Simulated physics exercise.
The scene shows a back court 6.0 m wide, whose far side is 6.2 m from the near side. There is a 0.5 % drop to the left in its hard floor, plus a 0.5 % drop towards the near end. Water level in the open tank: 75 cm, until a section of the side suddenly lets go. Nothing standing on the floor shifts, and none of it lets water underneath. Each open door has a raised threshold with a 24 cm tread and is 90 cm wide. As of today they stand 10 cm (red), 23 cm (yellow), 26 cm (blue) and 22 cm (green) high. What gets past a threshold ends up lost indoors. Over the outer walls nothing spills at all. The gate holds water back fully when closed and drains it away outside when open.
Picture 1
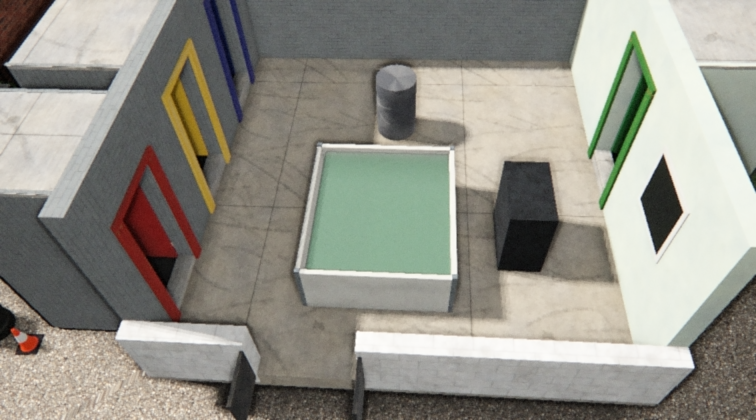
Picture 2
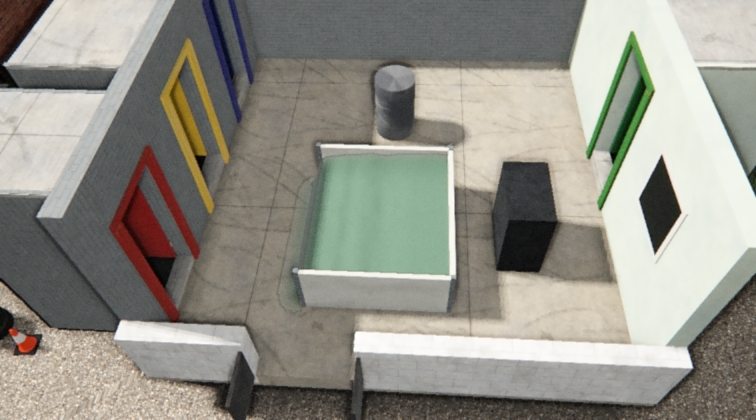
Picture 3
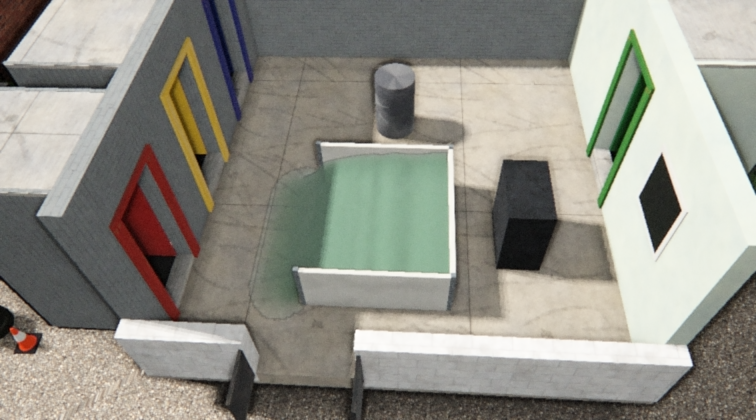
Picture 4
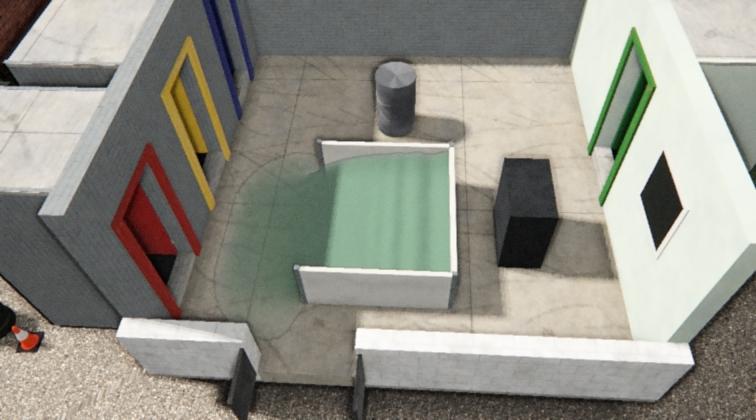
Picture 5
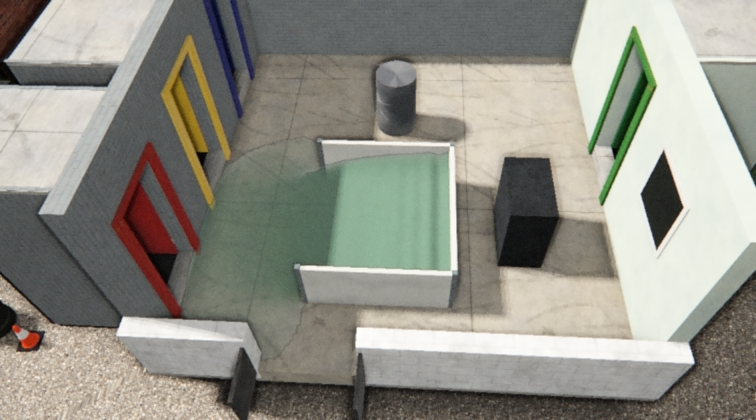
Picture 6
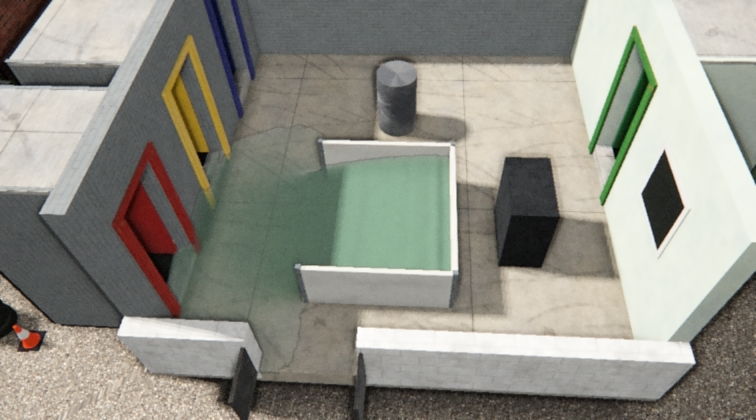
In the video, the left side of a square open tank in a walled court gives way, and green water pours out leftward, fanning across the floor toward the red and yellow doors while the level inside drops somewhat.
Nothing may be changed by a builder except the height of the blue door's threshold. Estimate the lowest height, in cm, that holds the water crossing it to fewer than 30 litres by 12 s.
My estimate is 7.5 cm.
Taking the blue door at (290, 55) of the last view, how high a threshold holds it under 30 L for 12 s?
You'd want it roughly 21 cm high.
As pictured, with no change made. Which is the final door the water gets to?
Answer: Green.
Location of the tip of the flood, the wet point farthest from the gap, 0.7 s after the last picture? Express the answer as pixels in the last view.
The tip of the flood lies near (253, 79).
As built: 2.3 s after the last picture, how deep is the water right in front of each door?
Red door 27 cm, yellow door 23 cm, blue door 10 cm, green door 0 cm.
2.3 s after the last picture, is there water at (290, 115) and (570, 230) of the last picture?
Note: Point one reached; point two not yet reached.
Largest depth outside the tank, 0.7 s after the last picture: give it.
About 52 cm.
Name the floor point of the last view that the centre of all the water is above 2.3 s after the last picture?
The water is centred near (295, 205).
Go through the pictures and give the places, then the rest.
In the first picture, the open tank at (381, 209) is whole and still, 75 cm deep; the blue door at (234, 54) is dry.
In the second picture, water pours out at (315, 226) and has run 0.4 m, to (298, 217); about 10 cm deep outside, 75 cm at the back.
In the third picture, the front is at (257, 274), 0.8 m from the gap at (315, 227); 1.7 m2 of floor is wet, 75 cm left at the back.
In the fourth picture, the gap is at (317, 227), the front 1.3 m out at (219, 279); the back of the open tank holds 71 cm.
In the fifth picture, the gap is at (317, 227), the front 1.7 m out at (223, 172); the back of the open tank holds 63 cm.
In the sixth picture, water pours out at (318, 227) and has run 2.0 m, to (171, 280); about 11 cm deep outside, 64 cm at the back; the blue door at (234, 50), 3.5 m from the gap, is still 1.1 m from the nearest water.
Then, 0.7 s after the last picture water covers 25 % of the floor, deepest (52 cm) near (216, 236); 7 cm at the blue door, 0 litres in over its 26 cm threshold.
Then, 2.3 s after the last picture water covers 45 % of the floor, deepest (32 cm) near (170, 348); 10 cm at the blue door, 0 litres in over its 26 cm threshold.
Then, 11.3 s after the last picture water covers 100 % of the floor, deepest (10 cm) near (460, 310); 6 cm at the blue door, 0 litres in over its 26 cm threshold.
At the blue door as built, the water peaked near 12 cm, 1.3 s after the last picture.
Run again over the same 12 s with other heights there, 42 litres in over 6.5 cm, 18 litres over 8.5 cm. The limit of 30 litres is kept from about 7.5 cm up.
